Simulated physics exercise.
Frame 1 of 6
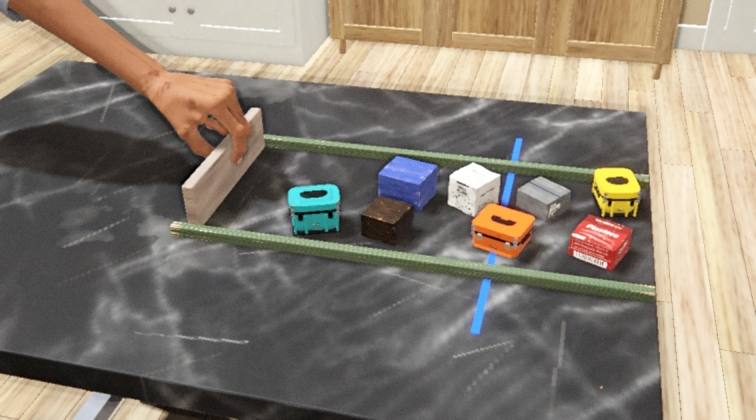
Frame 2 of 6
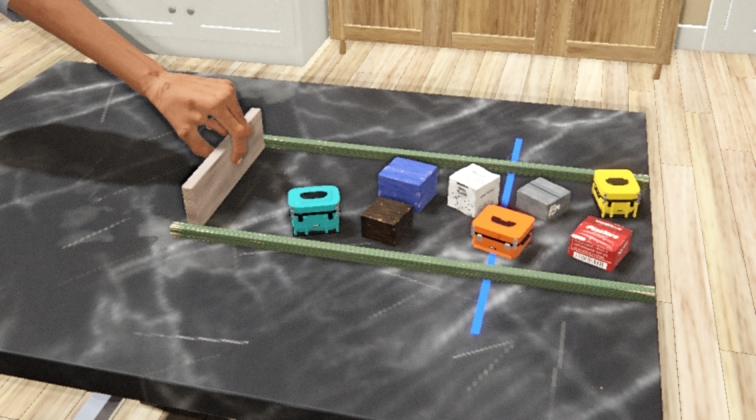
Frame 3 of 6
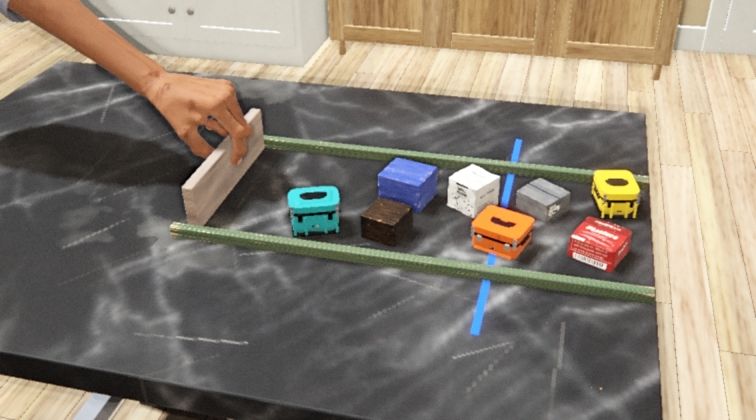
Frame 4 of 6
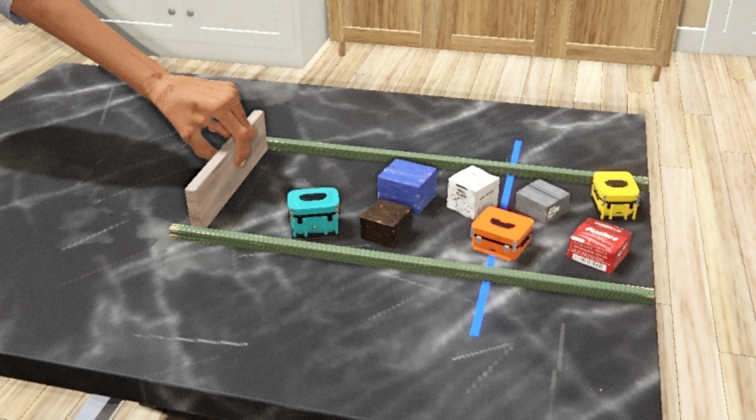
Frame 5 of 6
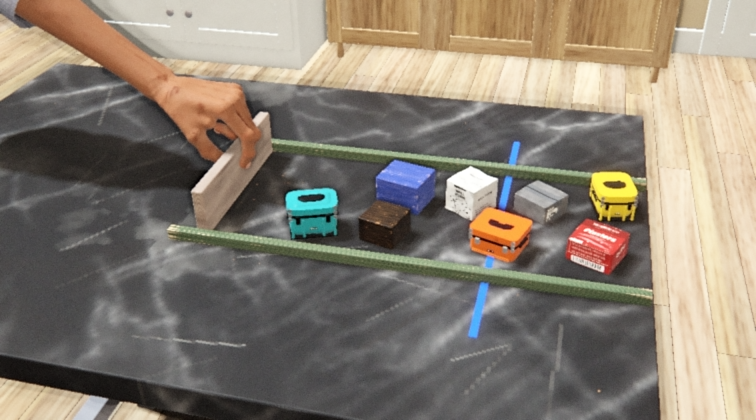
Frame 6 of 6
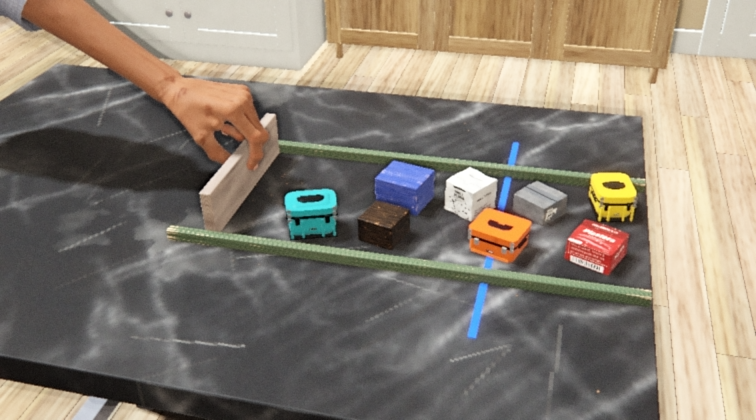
On a dark marbled tabletop, a hand held a wooden board upright between two green rods and slid it slightly right, while the small coloured boxes and cases beyond it stayed practically still.
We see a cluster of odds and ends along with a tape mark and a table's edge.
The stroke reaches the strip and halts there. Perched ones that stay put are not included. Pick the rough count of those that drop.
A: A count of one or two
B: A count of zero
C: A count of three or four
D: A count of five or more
A, A count of one or two.
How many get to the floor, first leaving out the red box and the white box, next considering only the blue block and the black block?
Counts - first: 0, second: 0.
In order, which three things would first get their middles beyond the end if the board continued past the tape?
The red box, the orange case, then the grey box.
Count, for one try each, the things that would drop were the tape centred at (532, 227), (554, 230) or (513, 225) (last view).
It would be 1, 3 and 1.
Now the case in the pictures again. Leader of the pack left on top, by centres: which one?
Nearest at the end: The yellow case.
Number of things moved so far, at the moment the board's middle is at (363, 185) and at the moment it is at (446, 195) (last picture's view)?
Well, it's 2 at the first one and 7 at the second.
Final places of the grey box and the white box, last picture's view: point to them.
First at (607, 227); second at (568, 207).
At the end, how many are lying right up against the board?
At rest, 2 are in contact.
Early on, none off yet; yellow case at rest near (612, 197); red box at rest near (597, 247); grey box at rest near (540, 203).
A while later, none off yet; yellow case at rest near (612, 197); red box travelled a little near (623, 248); grey box travelled about its own width near (572, 208).
Finally, the number that fall off is one or two; lost, red box.
